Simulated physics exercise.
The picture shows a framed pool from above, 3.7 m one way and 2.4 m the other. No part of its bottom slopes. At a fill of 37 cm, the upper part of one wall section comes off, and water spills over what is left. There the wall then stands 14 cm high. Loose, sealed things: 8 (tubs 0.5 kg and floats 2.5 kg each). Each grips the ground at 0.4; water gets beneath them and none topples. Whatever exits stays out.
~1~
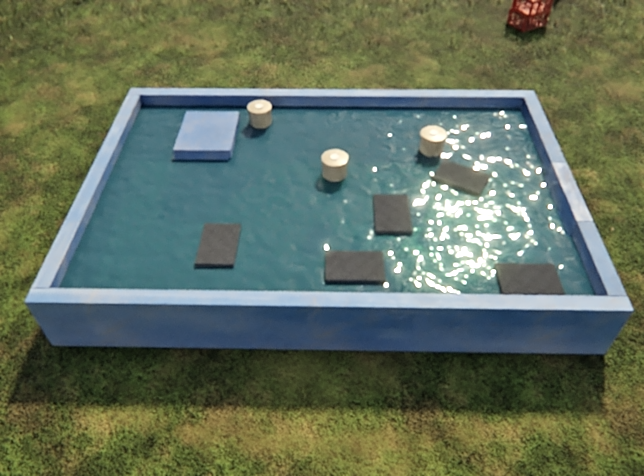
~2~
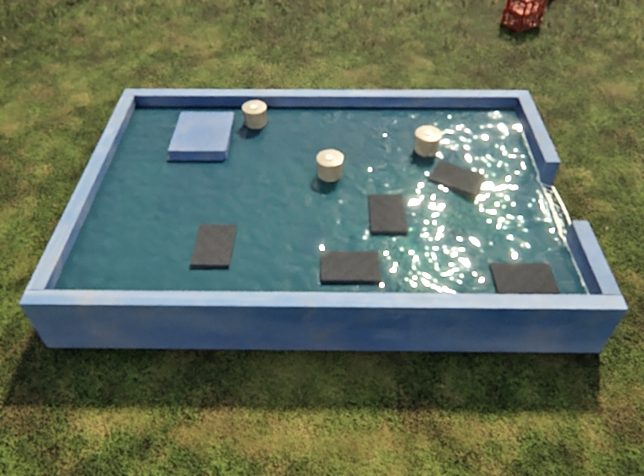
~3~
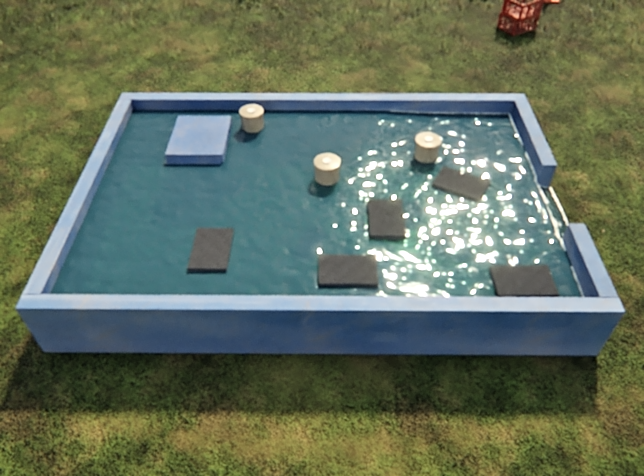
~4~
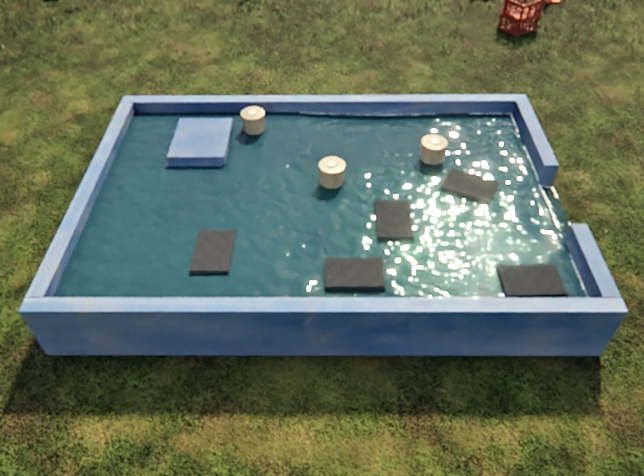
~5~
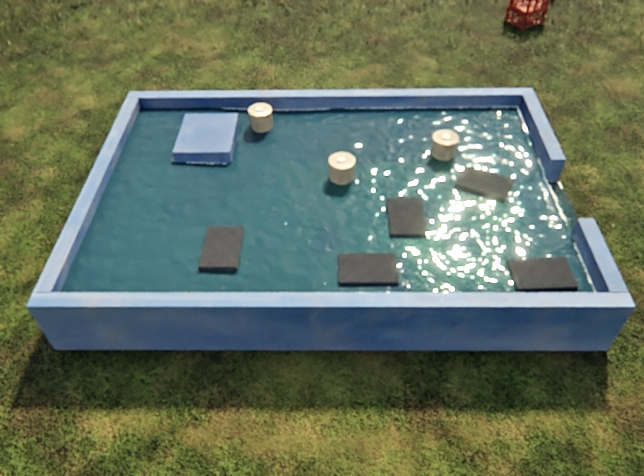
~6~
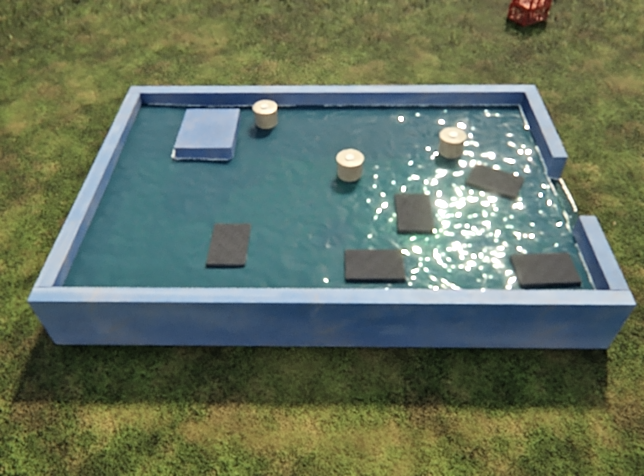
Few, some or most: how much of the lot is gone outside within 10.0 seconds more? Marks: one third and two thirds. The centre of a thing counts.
The share is a middle band.
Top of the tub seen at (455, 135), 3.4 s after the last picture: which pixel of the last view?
Its top ends up at around (488, 149).
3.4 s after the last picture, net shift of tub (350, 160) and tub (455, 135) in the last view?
Put simply, 30 cm for the first and 50 cm for the second.
Then, 0.8 s after the last picture 0 of 8 are out; 8 afloat.
Then, 3.4 s after the last picture 1 of 8 are out; 7 afloat.
Then, 6.0 s after the last picture 1 of 8 are out; 7 afloat.
Then, 10.0 s after the last picture 3 of 8 are out; 5 afloat.
